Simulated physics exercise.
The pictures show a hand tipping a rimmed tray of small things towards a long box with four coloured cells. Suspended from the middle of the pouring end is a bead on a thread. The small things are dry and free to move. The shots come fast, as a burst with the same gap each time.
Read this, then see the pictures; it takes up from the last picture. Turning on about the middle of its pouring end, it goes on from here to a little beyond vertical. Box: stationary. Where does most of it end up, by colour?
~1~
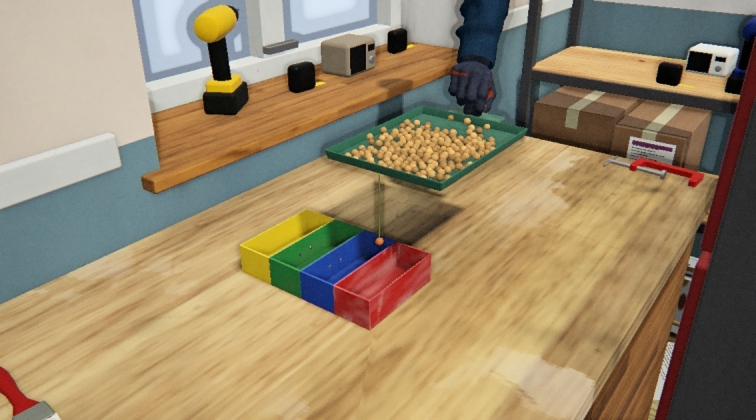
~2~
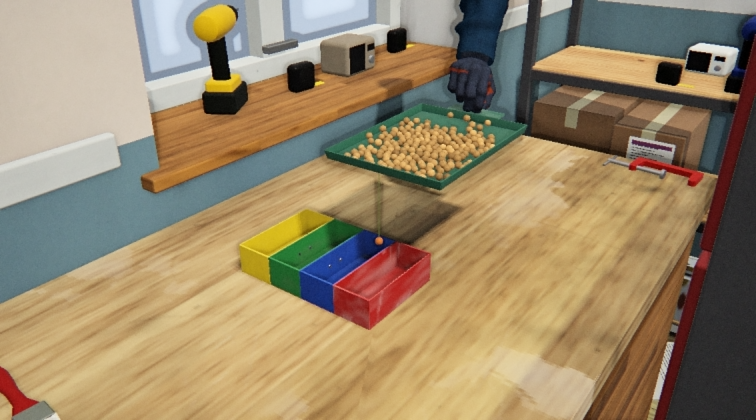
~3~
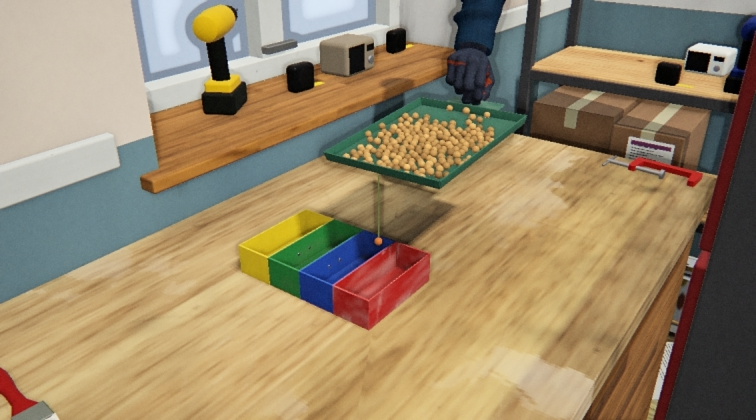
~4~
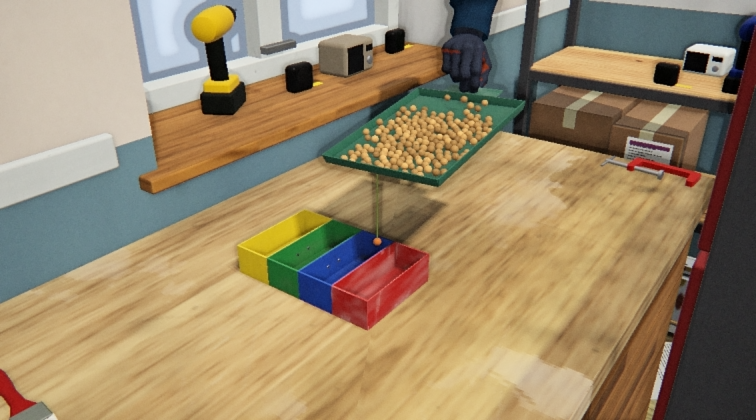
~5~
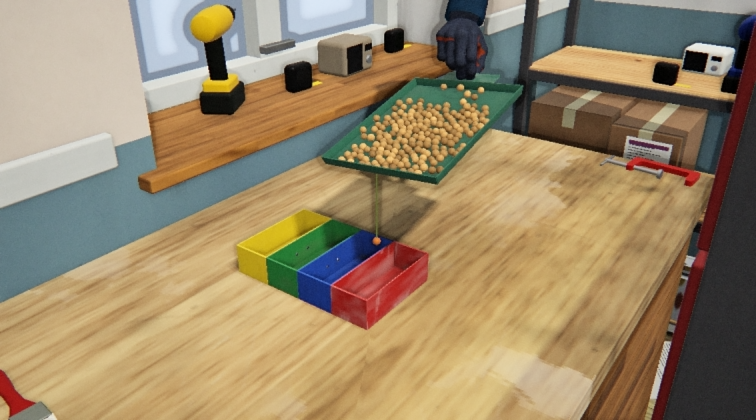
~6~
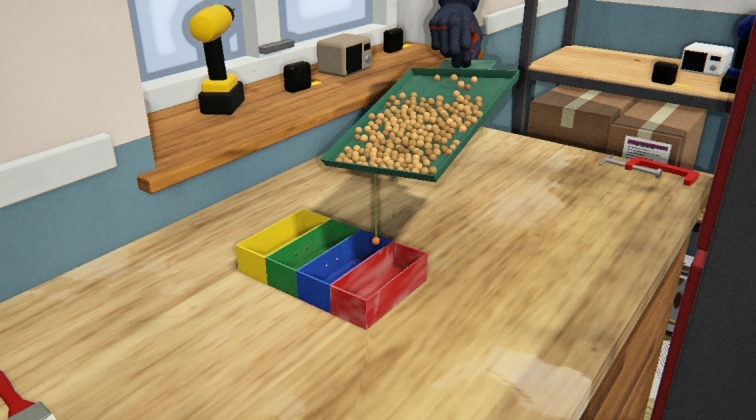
Most of it ends up in green.
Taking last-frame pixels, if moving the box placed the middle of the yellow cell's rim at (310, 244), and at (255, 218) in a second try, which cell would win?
First place: The yellow cell; second place: That blue cell.
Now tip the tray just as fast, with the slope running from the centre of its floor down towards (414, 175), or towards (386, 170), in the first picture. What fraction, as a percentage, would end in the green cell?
First case about 0 percent; second case about 20 percent.
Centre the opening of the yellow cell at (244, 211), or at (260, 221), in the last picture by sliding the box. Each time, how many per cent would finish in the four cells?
Result, in turn: 70 %, 90 %.
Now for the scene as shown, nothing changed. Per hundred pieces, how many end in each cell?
In per cent: The yellow cell gets 10, the green cell 50, the blue cell 20 and the red cell 10.
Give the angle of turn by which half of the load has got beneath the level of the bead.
About 80° of tilt.
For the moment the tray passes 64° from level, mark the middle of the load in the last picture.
Check around (349, 160) in the last picture.
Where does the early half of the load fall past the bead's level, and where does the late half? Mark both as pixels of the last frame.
I'd put it at roughly (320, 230), and after that at roughly (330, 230).
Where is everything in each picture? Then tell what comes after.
Corners of the pouring end (328, 150) and (441, 182), level; middle of the load (429, 149), round wooden beads; bead on its thread (379, 241); yellow cell (256, 262); green cell (285, 275); blue cell (317, 289); red cell (352, 305), in the first frame.
Corners of the pouring end (327, 150) and (440, 181), level; middle of the load (428, 148), in the second frame.
Corners of the pouring end (326, 151) and (439, 180), tipped barely, lowest at the left corner; middle of the load (427, 144), in the third frame.
Corners of the pouring end (325, 154) and (437, 178), tipped a little, lowest at the left corner; middle of the load (425, 139), in the fourth frame.
Corners of the pouring end (324, 156) and (435, 176), tipped clearly, lowest at the left corner; middle of the load (421, 134), in the fifth frame.
Corners of the pouring end (323, 158) and (433, 174), tipped clearly, lowest at the left corner; middle of the load (414, 132), almost all on the move; yellow cell (252, 262); green cell (282, 275); blue cell (314, 289); red cell (349, 304), in the sixth frame.
Just after the last frame, tray tipped steeply; roughly two thirds on the tray; about a tenth in the green cell; just a few in the yellow cell; just a few in the blue cell; roughly a quarter falling or outside the box.
A moment on, tray tipped past a quarter turn; about a tenth on the tray; roughly half in the green cell; roughly a quarter in the blue cell; about a tenth in the yellow cell; about a tenth in the red cell; about a tenth falling or outside the box.
Further on, tray tipped past a quarter turn; roughly half in the green cell; roughly a quarter in the blue cell; about a tenth in the yellow cell; about a tenth in the red cell; about a tenth falling or outside the box.
When it is over, tray tipped past a quarter turn; roughly half in the green cell; roughly a quarter in the blue cell; about a tenth in the yellow cell; about a tenth in the red cell; about a tenth outside the box.
